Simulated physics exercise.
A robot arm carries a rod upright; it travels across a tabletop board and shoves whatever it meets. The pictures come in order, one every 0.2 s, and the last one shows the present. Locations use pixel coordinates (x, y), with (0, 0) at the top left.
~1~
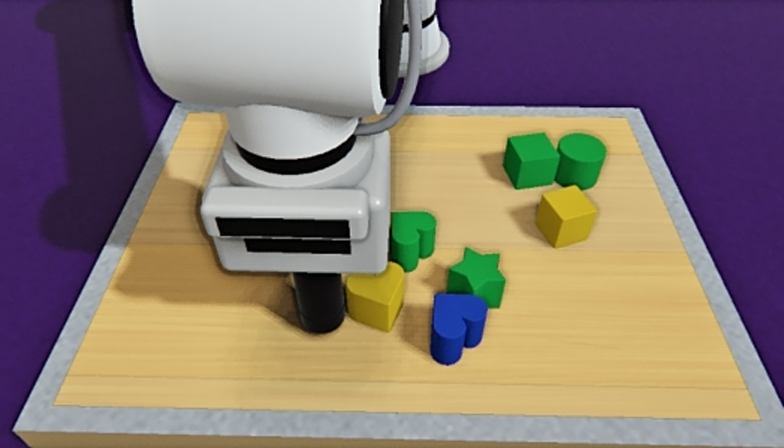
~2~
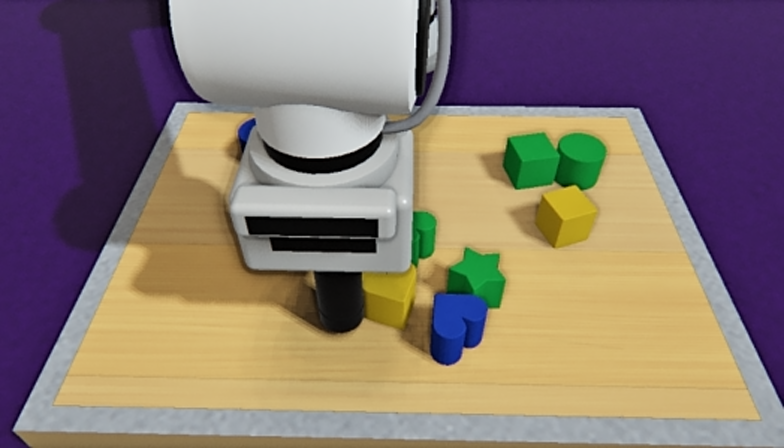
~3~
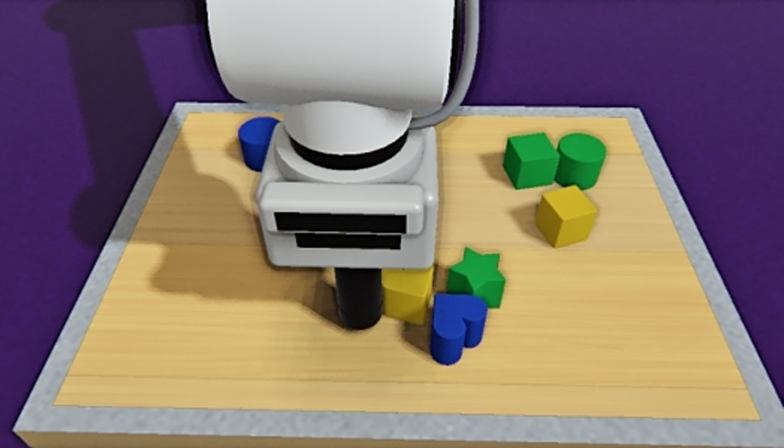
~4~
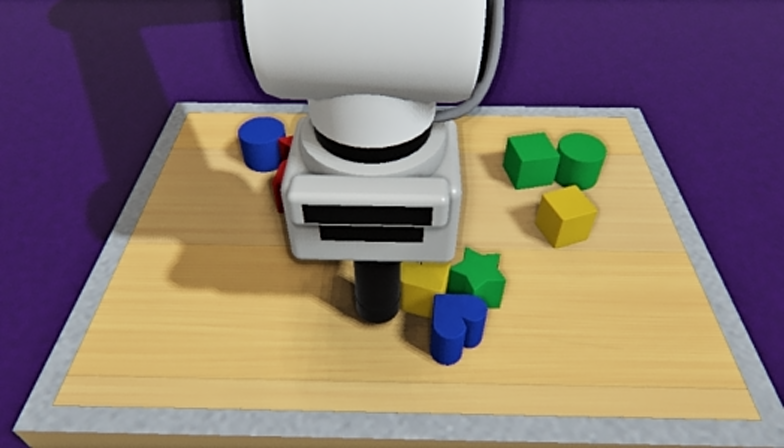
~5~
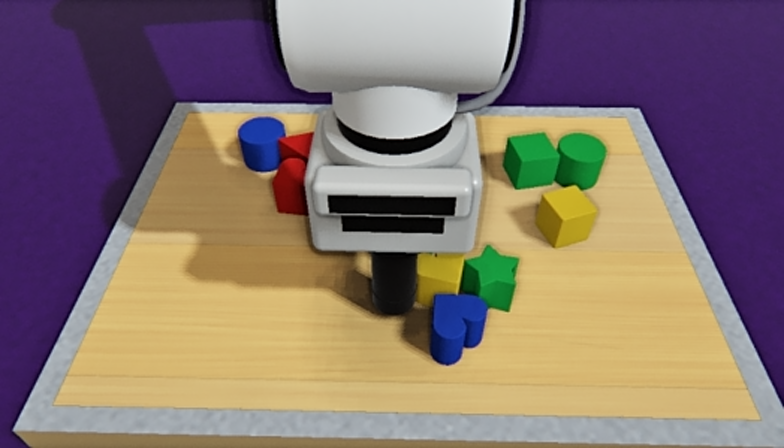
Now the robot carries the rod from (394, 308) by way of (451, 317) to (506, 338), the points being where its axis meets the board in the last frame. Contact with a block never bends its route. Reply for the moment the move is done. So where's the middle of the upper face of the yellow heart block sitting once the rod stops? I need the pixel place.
I'd place it at (464, 253), taking the centre of its top.
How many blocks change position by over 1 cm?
Counting only shifts above 1 cm, I get three or more blocks.
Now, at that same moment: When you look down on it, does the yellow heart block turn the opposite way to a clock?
Going by the path, yes.
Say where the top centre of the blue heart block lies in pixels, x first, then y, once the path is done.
The answer is (497, 347).
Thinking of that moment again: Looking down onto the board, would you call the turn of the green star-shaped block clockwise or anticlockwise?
If we look at it from overhead, the green star-shaped block pivots clockwise.
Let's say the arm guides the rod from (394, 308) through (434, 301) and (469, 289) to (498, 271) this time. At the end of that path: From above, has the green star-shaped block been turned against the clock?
Answer: No.
The first path, step by step. Halfway along, rod (452, 310); yellow heart block (464, 253), turned 20° anticlockwise; blue heart block (477, 327), turned 40° clockwise; green star-shaped block (510, 261), turned 25° clockwise.
At the end, rod (508, 330); green heart block unmoved; yellow heart block (464, 253), turned 20° anticlockwise; blue heart block (497, 347), turned 100° clockwise; green star-shaped block (510, 261), turned 25° clockwise.
